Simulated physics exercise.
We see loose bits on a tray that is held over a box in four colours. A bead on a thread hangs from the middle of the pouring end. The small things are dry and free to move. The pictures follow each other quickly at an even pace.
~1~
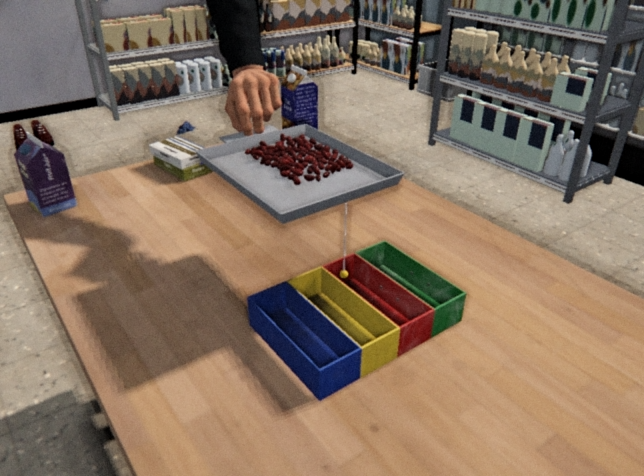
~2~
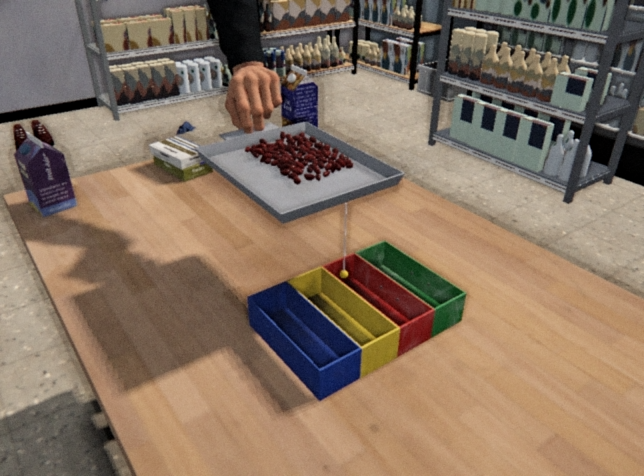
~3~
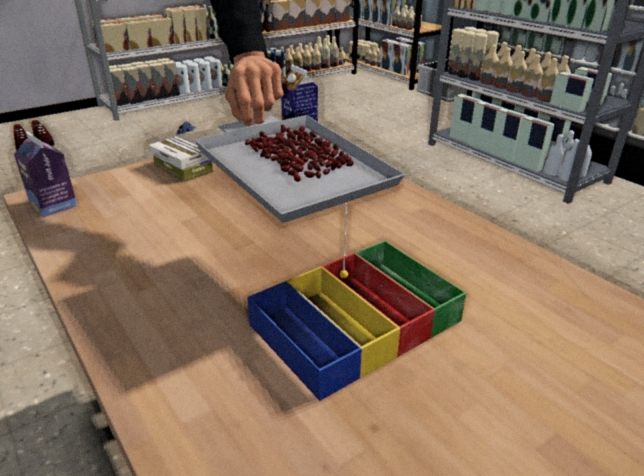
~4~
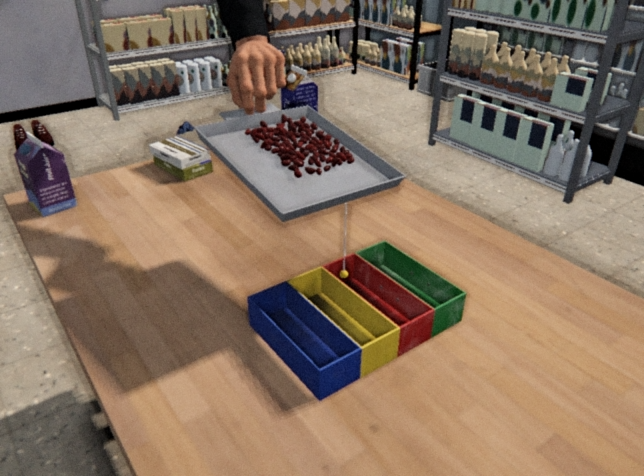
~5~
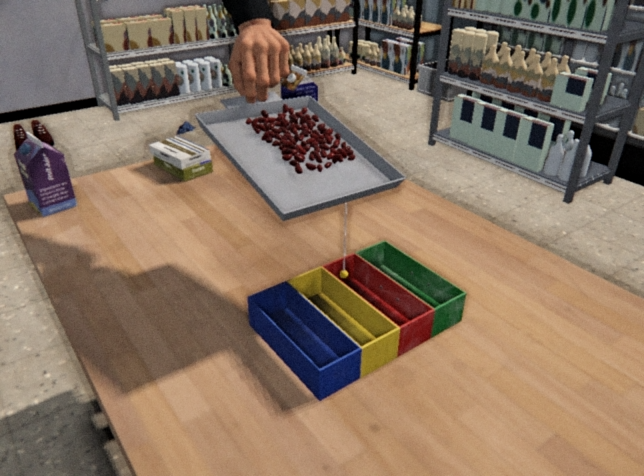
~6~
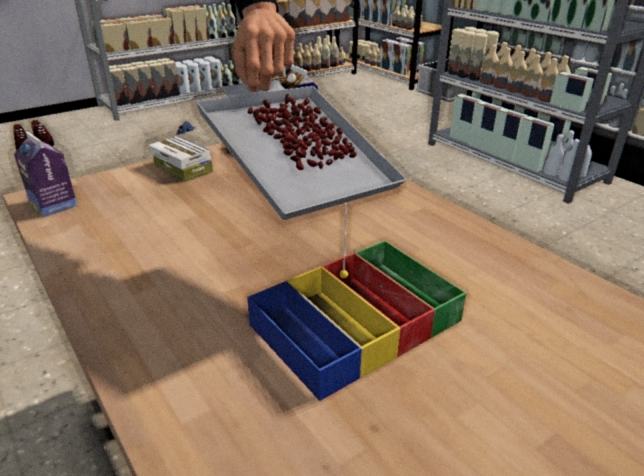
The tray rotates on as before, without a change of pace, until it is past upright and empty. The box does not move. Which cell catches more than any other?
Most goes to the green cell.
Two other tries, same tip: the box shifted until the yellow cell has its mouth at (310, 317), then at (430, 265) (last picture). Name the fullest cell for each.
First green, then blue.
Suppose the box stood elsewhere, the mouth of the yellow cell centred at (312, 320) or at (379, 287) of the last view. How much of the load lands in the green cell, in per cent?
Roughly 40 per cent, and 0 per cent.
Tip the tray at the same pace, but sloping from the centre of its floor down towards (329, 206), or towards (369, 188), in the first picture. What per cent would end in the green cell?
About 0 and 70 per cent.
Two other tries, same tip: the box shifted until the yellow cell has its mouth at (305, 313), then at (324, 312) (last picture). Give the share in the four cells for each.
First some 60, then 80 per cent.
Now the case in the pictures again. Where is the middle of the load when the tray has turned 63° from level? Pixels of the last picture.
Roughly at (370, 176).
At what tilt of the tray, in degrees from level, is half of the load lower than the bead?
At some 105 degrees.
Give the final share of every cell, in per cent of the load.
About: Blue cell 0, yellow cell 10, red cell 30, green cell 50 per cent.
Just after the last frame, tray tipped steeply; almost all on the tray; about a tenth falling or outside the box.
A moment on, tray tipped past a quarter turn; roughly half on the tray; roughly a quarter in the green cell; about a tenth in the red cell; just a few in the blue cell; just a few in the yellow cell; roughly a quarter falling or outside the box.
Further on, tray tipped past a quarter turn; roughly half in the green cell; roughly a third in the red cell; about a tenth in the yellow cell; just a few in the blue cell; about a tenth falling or outside the box.
When it is over, tray tipped past a quarter turn; roughly half in the green cell; roughly a third in the red cell; about a tenth in the yellow cell; just a few in the blue cell; about a tenth outside the box.
